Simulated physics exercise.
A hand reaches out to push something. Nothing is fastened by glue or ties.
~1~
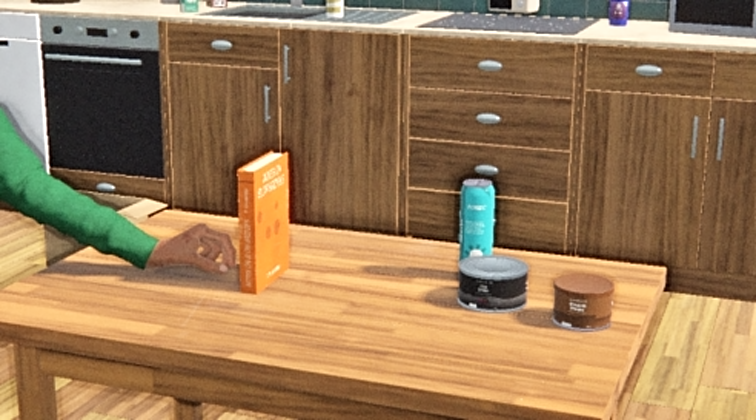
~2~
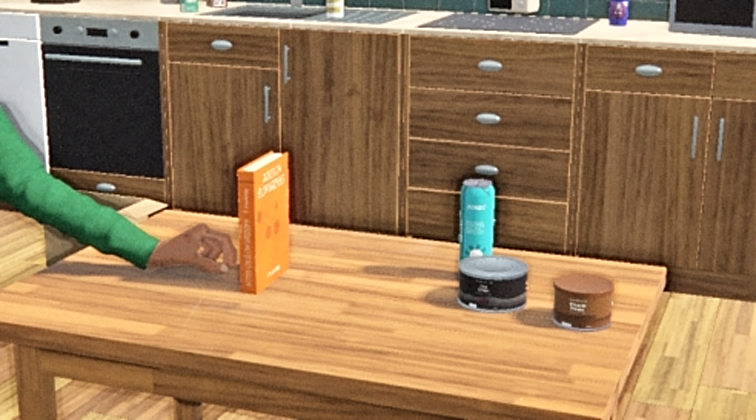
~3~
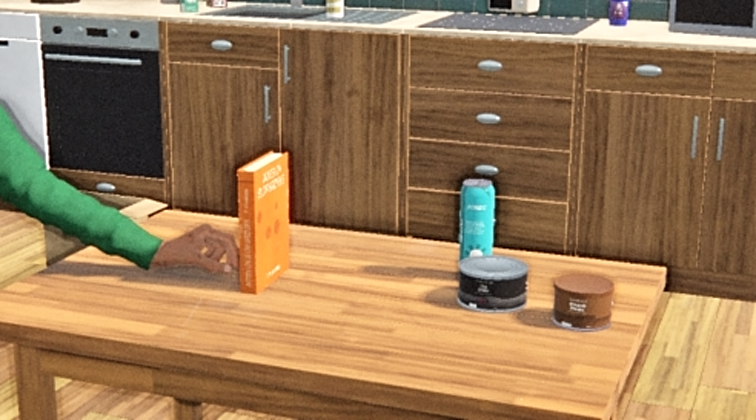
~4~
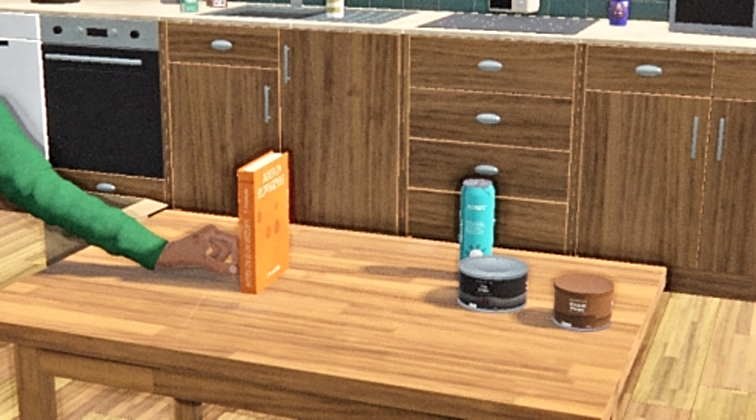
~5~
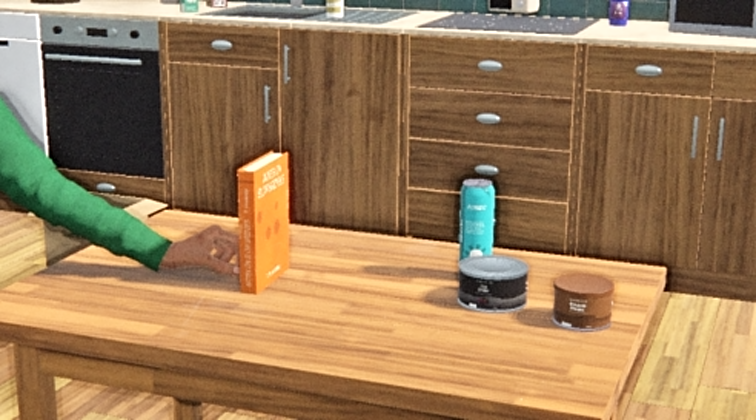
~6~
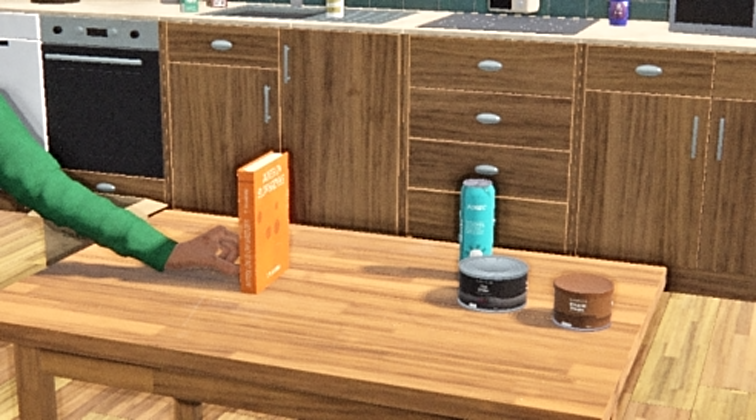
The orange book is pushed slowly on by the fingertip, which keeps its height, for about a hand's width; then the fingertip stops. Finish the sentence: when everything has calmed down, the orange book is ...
When everything has calmed down, the orange book is upright.
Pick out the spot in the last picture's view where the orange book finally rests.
Around (330, 228).
Then, 0.40 s after the last picture, orange book slid a little near (280, 223).
Then, 0.80 s after the last picture, orange book slid a little near (303, 225).
Then, 1.20 s after the last picture, orange book slid about its own width near (325, 227).
At rest, moved from the start, orange book. Seen from the same camera at the end, orange book near (330, 227).
